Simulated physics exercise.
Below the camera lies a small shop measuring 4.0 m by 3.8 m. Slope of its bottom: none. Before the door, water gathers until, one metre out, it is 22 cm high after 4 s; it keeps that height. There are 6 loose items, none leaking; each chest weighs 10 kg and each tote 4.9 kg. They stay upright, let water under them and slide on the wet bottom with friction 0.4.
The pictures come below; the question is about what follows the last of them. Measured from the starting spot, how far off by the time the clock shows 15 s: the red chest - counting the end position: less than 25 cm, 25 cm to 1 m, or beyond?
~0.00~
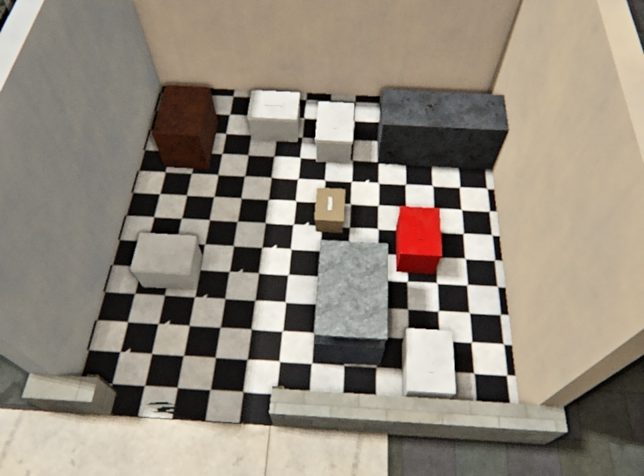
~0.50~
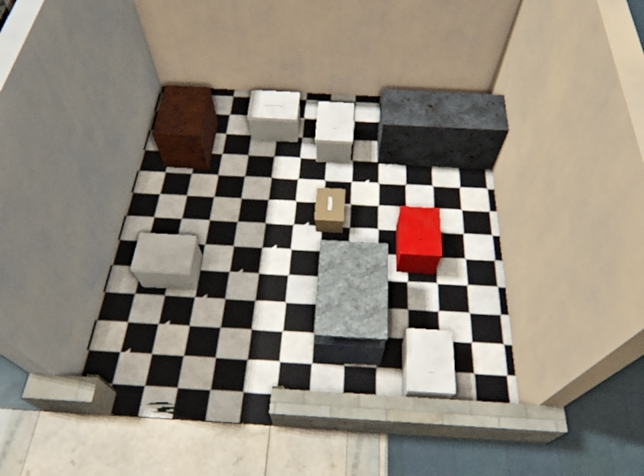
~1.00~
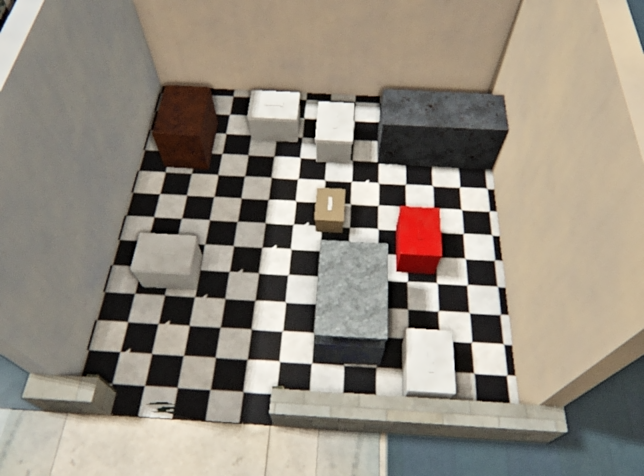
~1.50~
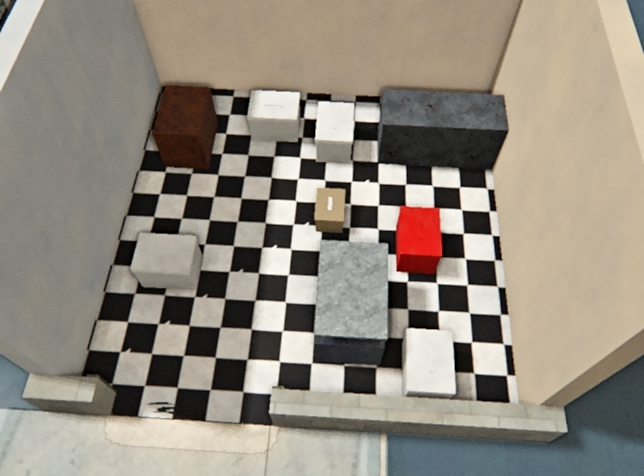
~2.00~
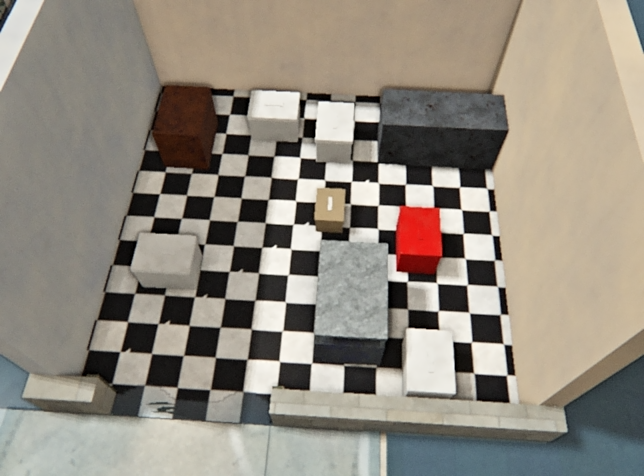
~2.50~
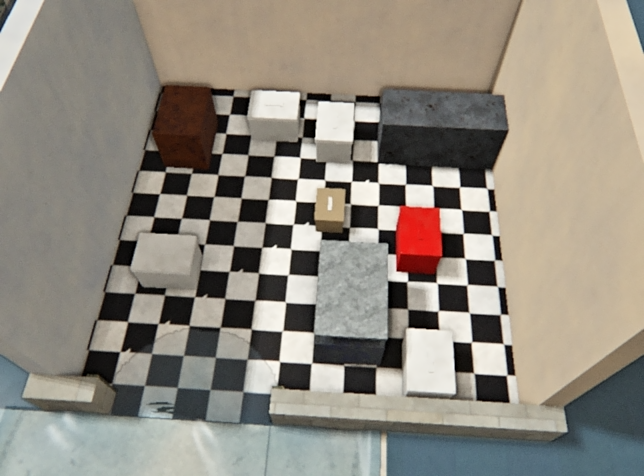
Expect it to be pushed part of a metre.
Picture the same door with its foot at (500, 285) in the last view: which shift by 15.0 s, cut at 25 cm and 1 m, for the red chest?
With that change, the red chest travels a long distance.
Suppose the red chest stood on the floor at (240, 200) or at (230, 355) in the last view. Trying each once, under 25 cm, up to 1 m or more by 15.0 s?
So, one try each: It goes a long distance the first time and goes a long distance the second.
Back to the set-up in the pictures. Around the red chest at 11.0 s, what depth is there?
Depth approx. 5 cm.
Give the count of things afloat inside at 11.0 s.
By my count, 6.
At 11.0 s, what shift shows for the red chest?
It is about 40 cm out of place by then.
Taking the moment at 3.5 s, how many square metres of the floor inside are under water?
Wet: Near 2.5 m2.
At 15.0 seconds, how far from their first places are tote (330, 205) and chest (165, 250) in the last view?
In turn: 200 cm, 100 cm.
After 3.5 s the red chest is near (421, 230), 0.0 m from its start, aground; 0 afloat.
After 6.8 s the red chest is near (421, 230), 0.0 m from its start, aground; 2 afloat.
After 11.0 s the red chest is near (433, 269), 0.4 m from its start, afloat; 6 afloat.
After 15.0 s the red chest is near (445, 276), 0.6 m from its start, afloat; 6 afloat.
